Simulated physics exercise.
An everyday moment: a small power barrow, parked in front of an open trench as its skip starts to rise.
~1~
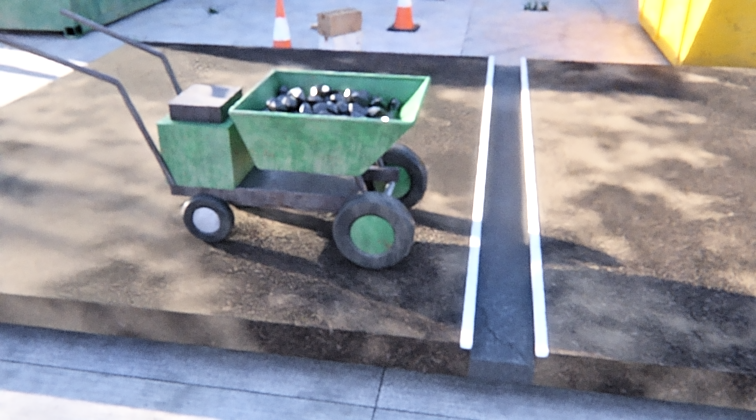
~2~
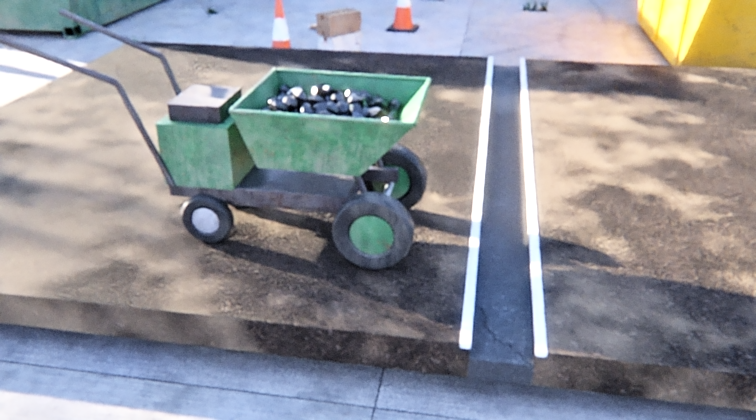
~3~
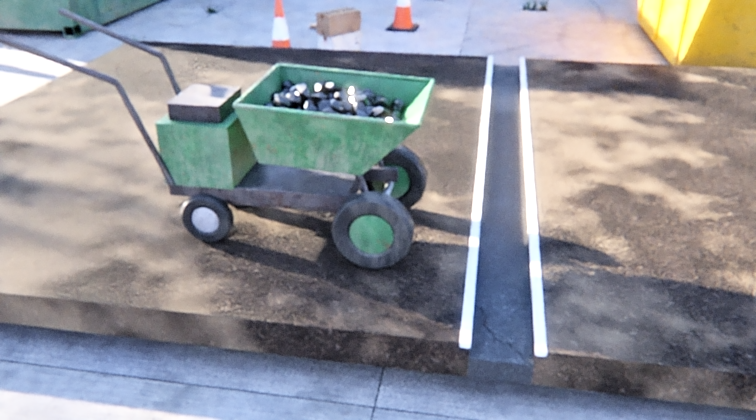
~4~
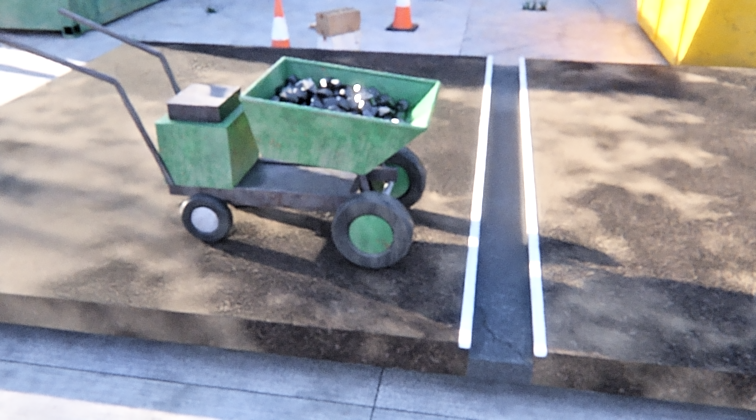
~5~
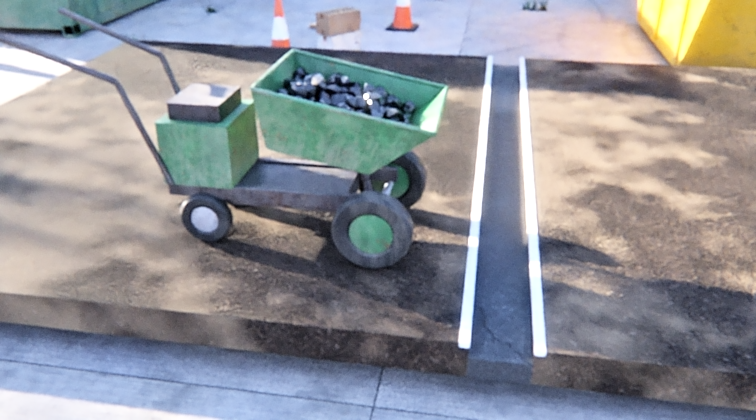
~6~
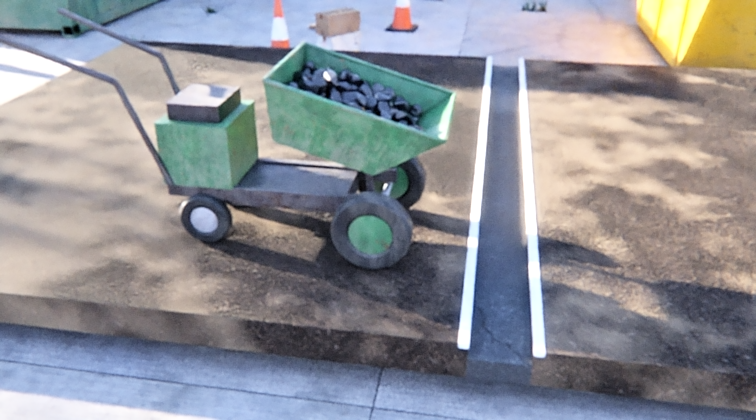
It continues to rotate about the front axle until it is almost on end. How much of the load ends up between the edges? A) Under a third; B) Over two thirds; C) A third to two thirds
C.
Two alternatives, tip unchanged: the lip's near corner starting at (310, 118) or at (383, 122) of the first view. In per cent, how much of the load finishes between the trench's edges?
Roughly 40 and 60 percent respectively.
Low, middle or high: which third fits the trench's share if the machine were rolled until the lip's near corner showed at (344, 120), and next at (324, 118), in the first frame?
One to two thirds; in the middle band.
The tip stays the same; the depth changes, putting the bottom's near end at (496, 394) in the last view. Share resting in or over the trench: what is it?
The share comes to around 60 percent.
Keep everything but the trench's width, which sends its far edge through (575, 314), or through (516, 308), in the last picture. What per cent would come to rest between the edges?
Respectively, 80 % and 20 %.
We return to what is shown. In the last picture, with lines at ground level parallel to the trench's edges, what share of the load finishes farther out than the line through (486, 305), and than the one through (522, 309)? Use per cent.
About 90 % and 60 %.
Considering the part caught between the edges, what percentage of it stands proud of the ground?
I'd say around 40 percent.
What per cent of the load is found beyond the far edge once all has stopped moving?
Result: Some 45 % of the load.
Soon, skip tipped steeply; all in the skip.
A while on, skip tipped right over; about two thirds in the skip; about a quarter in or heaped over the trench; about a quarter beyond it; a stray few falling.
Towards the end, skip tipped right over; a small part in the skip; about half in or heaped over the trench; about half beyond it.
Finally, skip tipped right over; a small part in the skip; about half in or heaped over the trench; about half beyond it.
